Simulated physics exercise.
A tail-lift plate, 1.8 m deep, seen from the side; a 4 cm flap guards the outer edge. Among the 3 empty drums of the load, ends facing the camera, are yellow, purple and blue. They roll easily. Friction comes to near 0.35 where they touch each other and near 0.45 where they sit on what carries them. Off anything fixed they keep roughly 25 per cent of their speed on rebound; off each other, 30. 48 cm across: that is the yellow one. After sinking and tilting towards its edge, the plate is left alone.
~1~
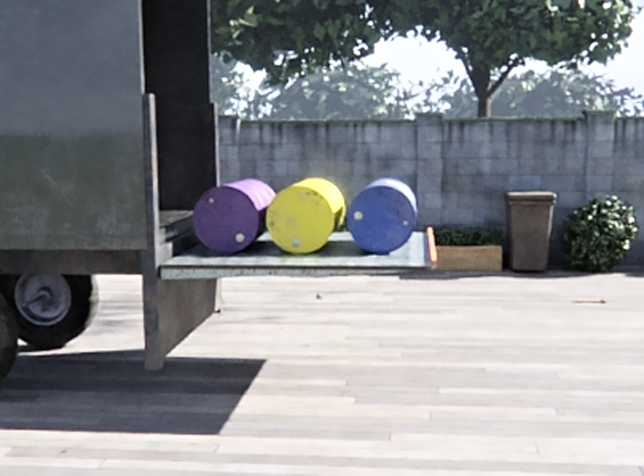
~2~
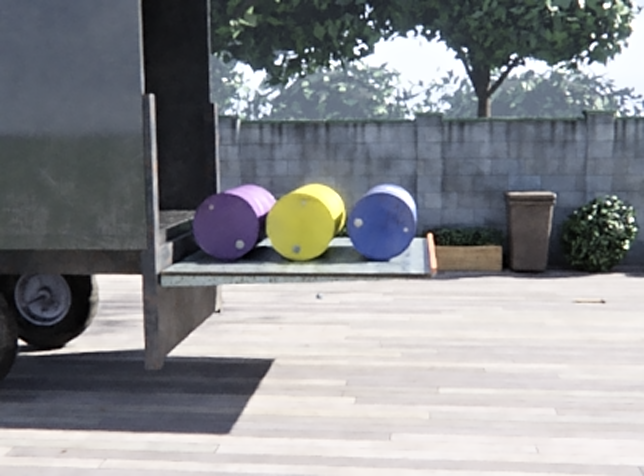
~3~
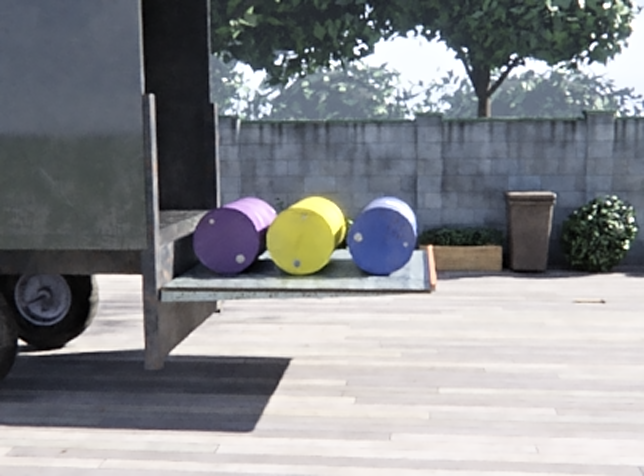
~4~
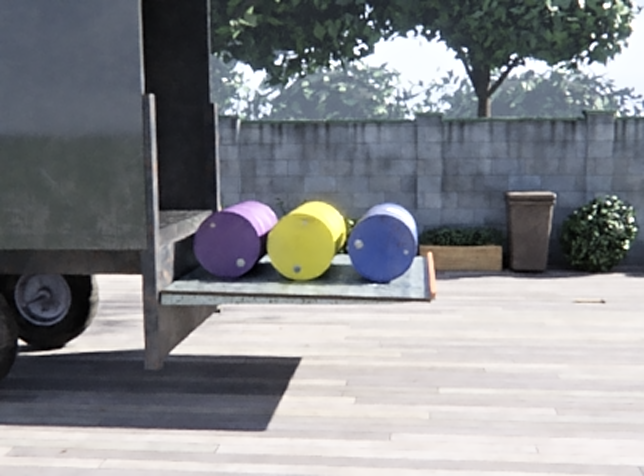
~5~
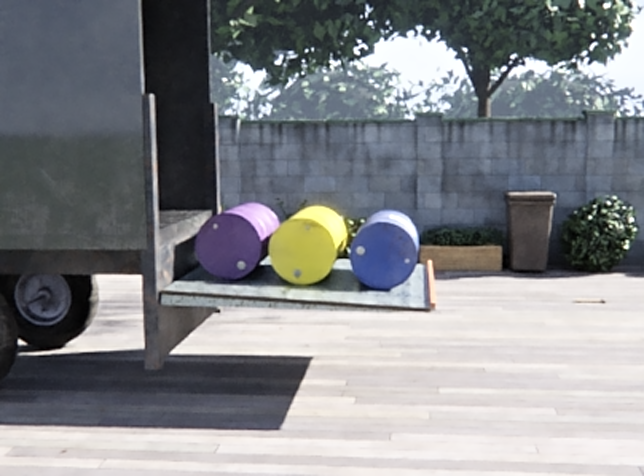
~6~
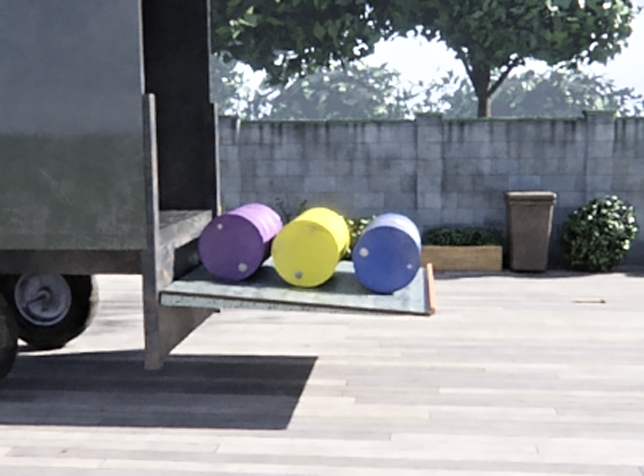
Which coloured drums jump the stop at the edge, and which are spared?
In order: Yellow stays behind the stop. Purple stays behind the stop. Blue stays behind the stop.
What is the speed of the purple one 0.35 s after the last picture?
Near 0.2 m/s at that time.
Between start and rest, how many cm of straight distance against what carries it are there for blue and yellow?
Net shift - blue: 20; yellow: 30.
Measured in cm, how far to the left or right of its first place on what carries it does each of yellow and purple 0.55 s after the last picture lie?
Rightward shift: Yellow 15 cm, purple 15 cm.
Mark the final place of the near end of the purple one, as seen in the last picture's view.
Around (277, 251).
Then, 0.4 s after the last picture, yellow is on the plate, 80 cm from the stop, rolling right; purple is on the plate, 135 cm from the stop, rolling right; blue is on the plate, 25 cm from the stop, rolling right; 0 of 3 are off.
Then, 0.6 s after the last picture, yellow is on the plate, 75 cm from the stop, rolling right; purple is on the plate, 130 cm from the stop, rolling right; blue is on the plate, 20 cm from the stop, rolling right; 0 of 3 are off.
Then, 0.9 s after the last picture, yellow is on the plate, 65 cm from the stop, rolling right; purple is on the plate, 115 cm from the stop, rolling right; blue is on the plate, 10 cm from the stop; 0 of 3 are off.
At rest (1.3 s after the last picture), yellow is on the plate, 60 cm from the stop; purple is on the plate, 110 cm from the stop; blue is on the plate, 10 cm from the stop; 0 of 3 are off.
